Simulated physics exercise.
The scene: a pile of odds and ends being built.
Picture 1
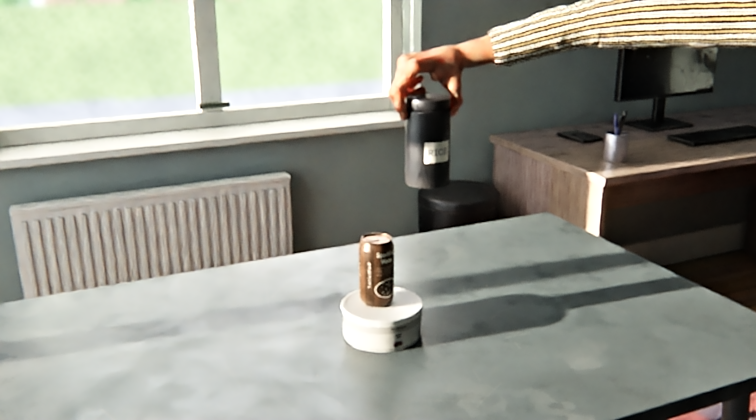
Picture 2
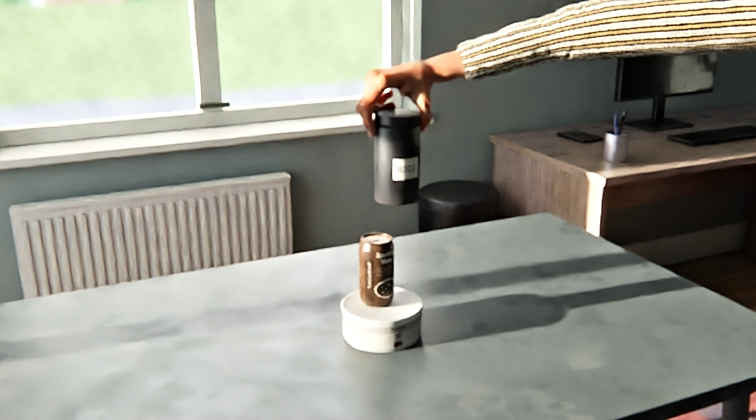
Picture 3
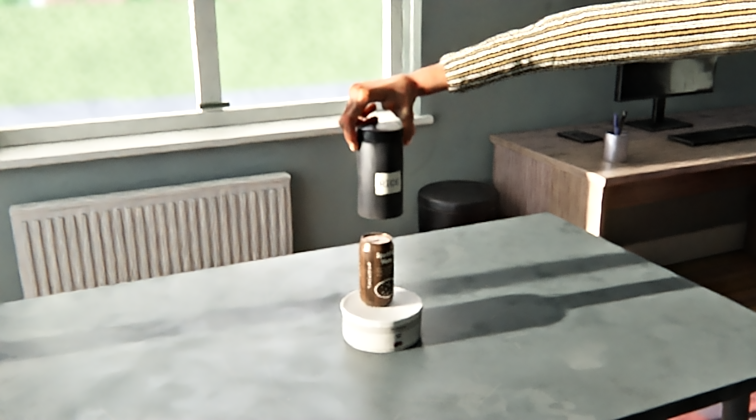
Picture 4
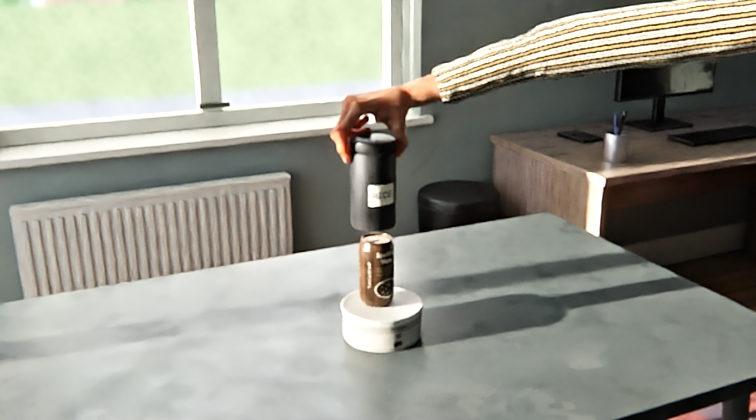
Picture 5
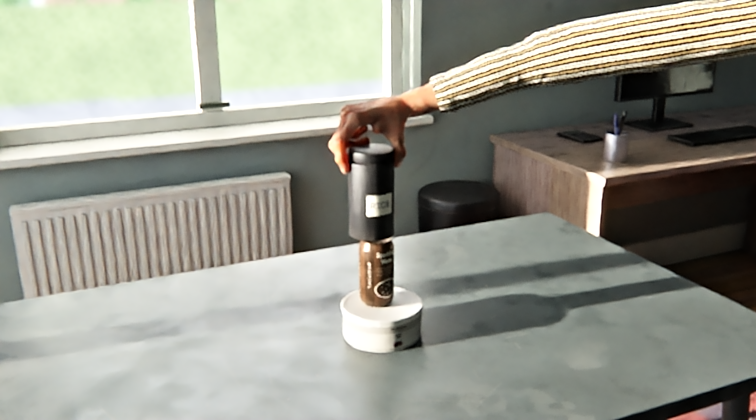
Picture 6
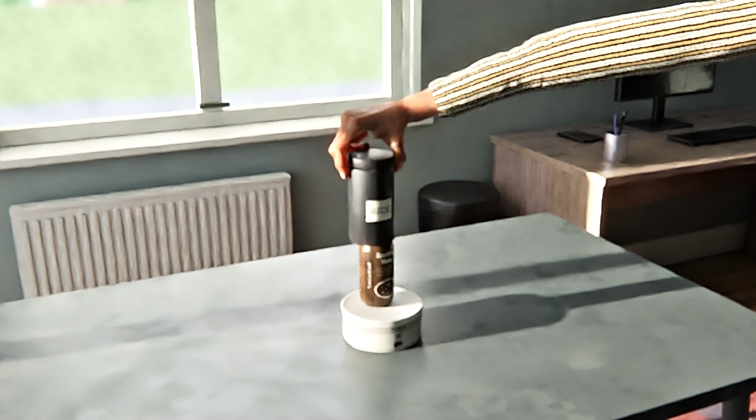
In this clip, a hand in a striped sleeve moves a black jar leftward and down above a brown can standing on a white tub, then sets the jar on top of the can and keeps hold of it.
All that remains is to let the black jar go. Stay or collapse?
As it turns out, it keeps its balance.
Then, 0.20 s after the last picture, nothing has stirred.
Then, 0.40 s after the last picture, black jar resting near (371, 198).
At rest, all 3 in place. Seen from the same camera at the end, black jar near (371, 198). The pile stays up.
